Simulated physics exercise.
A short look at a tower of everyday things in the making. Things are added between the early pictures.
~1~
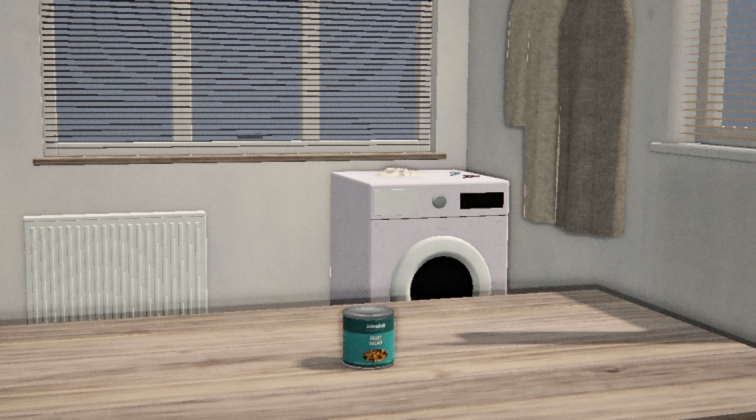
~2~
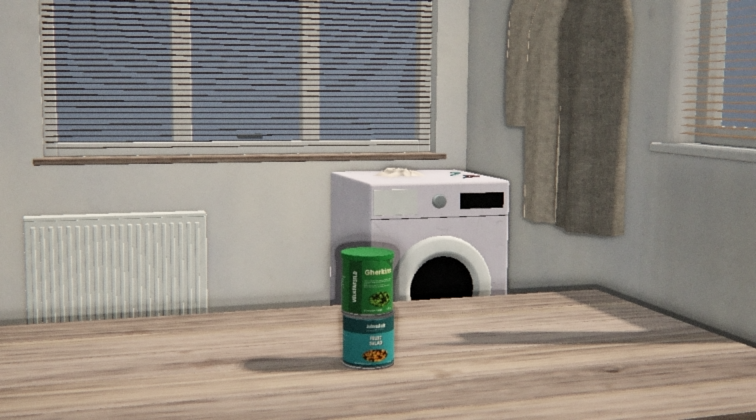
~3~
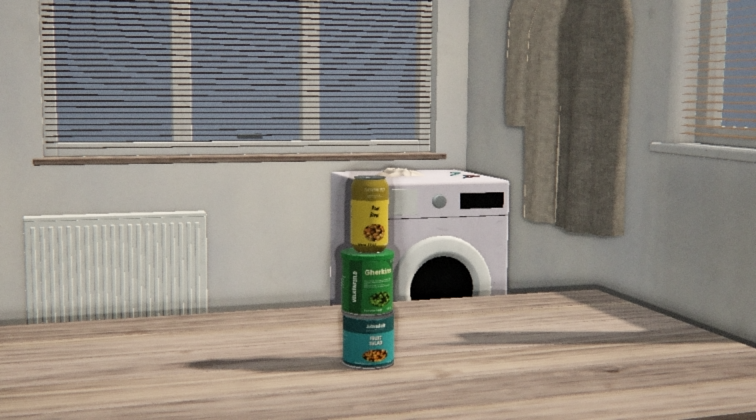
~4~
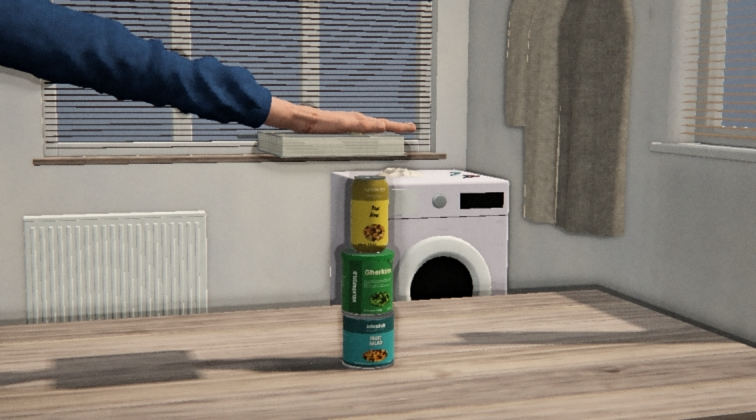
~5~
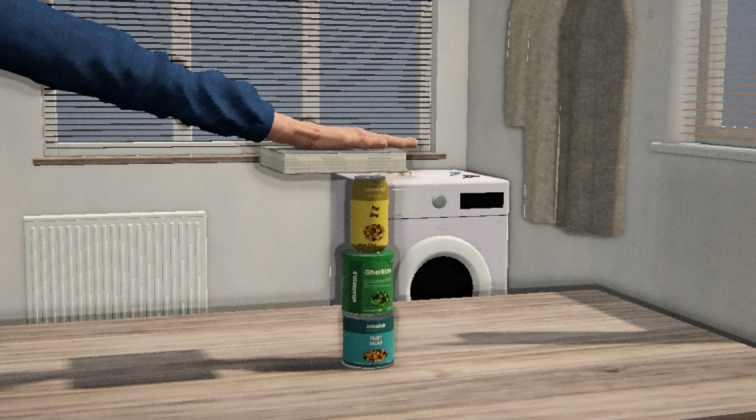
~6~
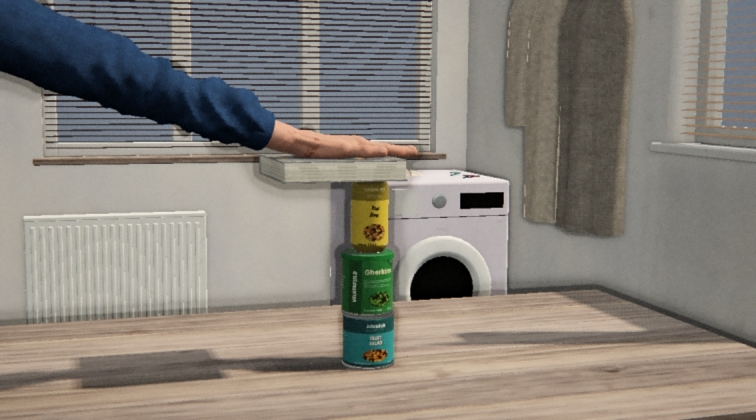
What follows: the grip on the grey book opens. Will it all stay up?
As it turns out, it loses its balance.
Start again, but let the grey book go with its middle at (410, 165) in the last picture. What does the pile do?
Then it comes apart.
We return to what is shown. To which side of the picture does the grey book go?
To the left.
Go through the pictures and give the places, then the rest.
In the first picture, the last thing is not in view yet.
In the second picture, the last thing is not in view yet; turquoise tin (368, 337).
In the third picture, the last thing is not in view yet; yellow can (370, 214).
In the fourth picture, still above its spot; grey book (329, 144); green pot (367, 282).
In the fifth picture, still above its spot; grey book (331, 159); turquoise tin (368, 337).
In the sixth picture, in place under the hand; grey book (331, 167); yellow can (370, 214).
Then, 0.30 s after the last picture, grey book now fallen.
Then, 0.40 s after the last picture, yellow can tipped 4° from how it was.
Then, 0.60 s after the last picture, things are still on the move.
At rest, fallen, grey book; the other 3 in place. Seen from the same camera at the end, grey book near (248, 363). The pile comes apart.
